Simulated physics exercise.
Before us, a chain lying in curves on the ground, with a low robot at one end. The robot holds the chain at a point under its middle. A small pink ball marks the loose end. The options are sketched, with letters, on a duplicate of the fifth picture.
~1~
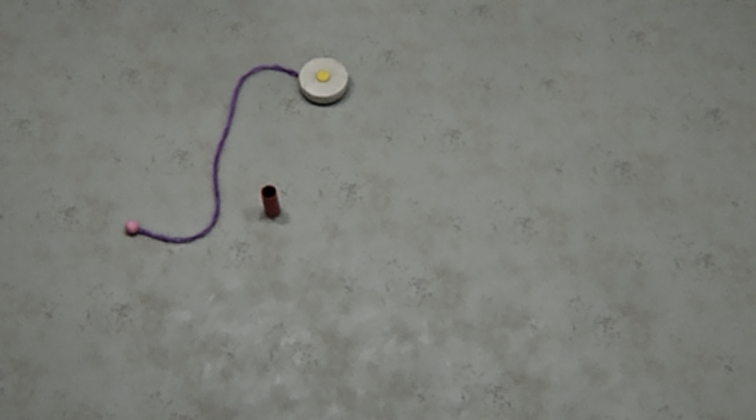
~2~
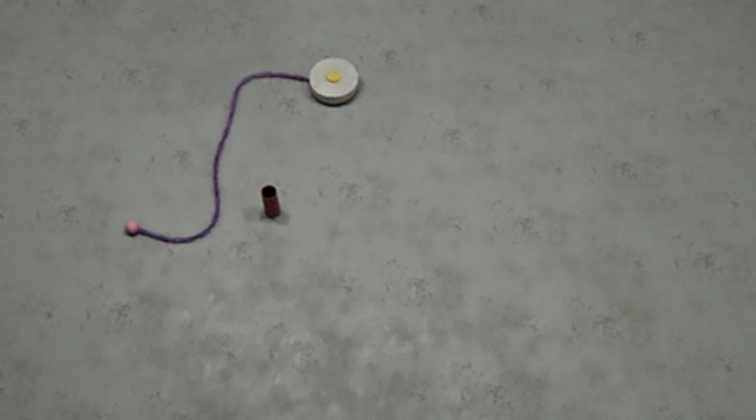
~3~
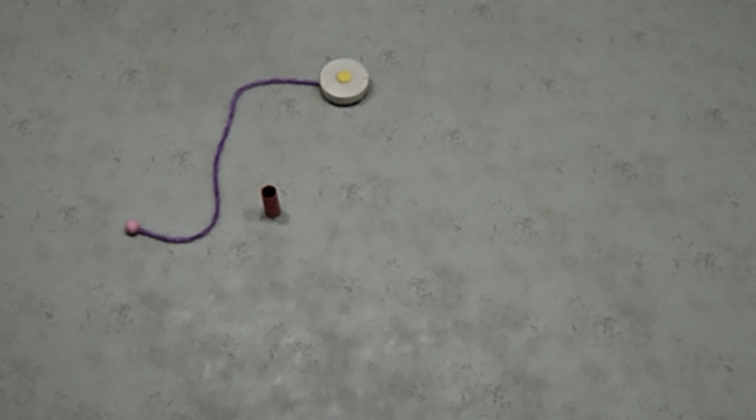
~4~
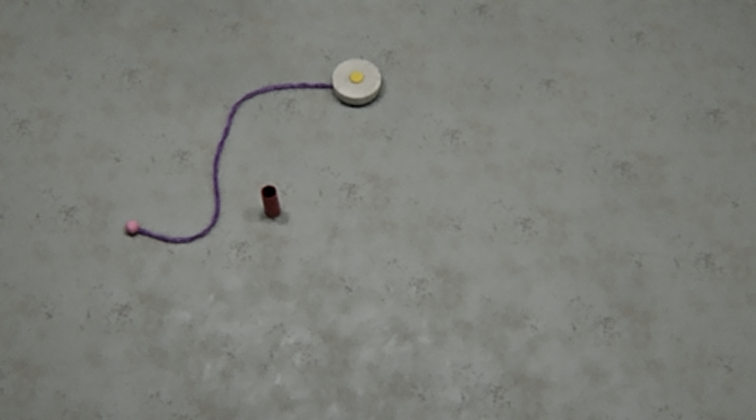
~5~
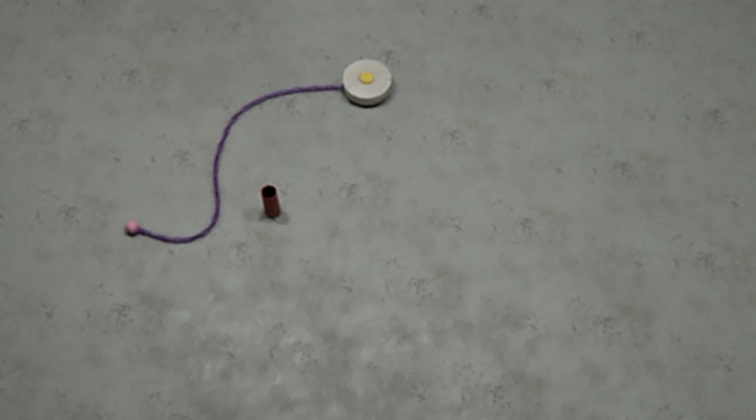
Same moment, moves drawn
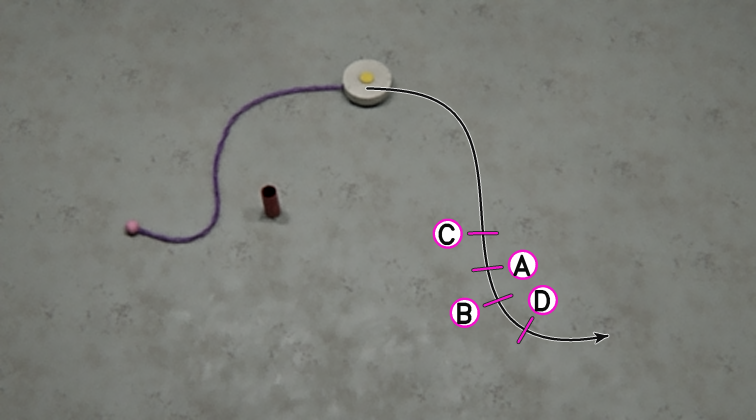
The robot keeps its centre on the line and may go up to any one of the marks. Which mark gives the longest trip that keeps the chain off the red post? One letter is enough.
The farthest safe stop is B.
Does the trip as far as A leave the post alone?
Yes.
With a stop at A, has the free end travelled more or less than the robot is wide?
Less.
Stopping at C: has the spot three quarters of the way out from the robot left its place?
Yes.
On the marked copy, A at (488, 269); B at (498, 300); C at (483, 233); D at (525, 330); the route from (367, 88) via (481, 210) to (607, 336).
Following B. Soon after the start, robot (460, 115), middle of the chain (287, 152), free end (134, 228).
Later, robot (482, 208), middle of the chain (309, 165), free end (142, 229).
In the end, robot (499, 296), middle of the chain (336, 206), free end (159, 225); nothing has been touched.
As for the rest, A is safe but short; C is safe but short; D brings the chain against the post.
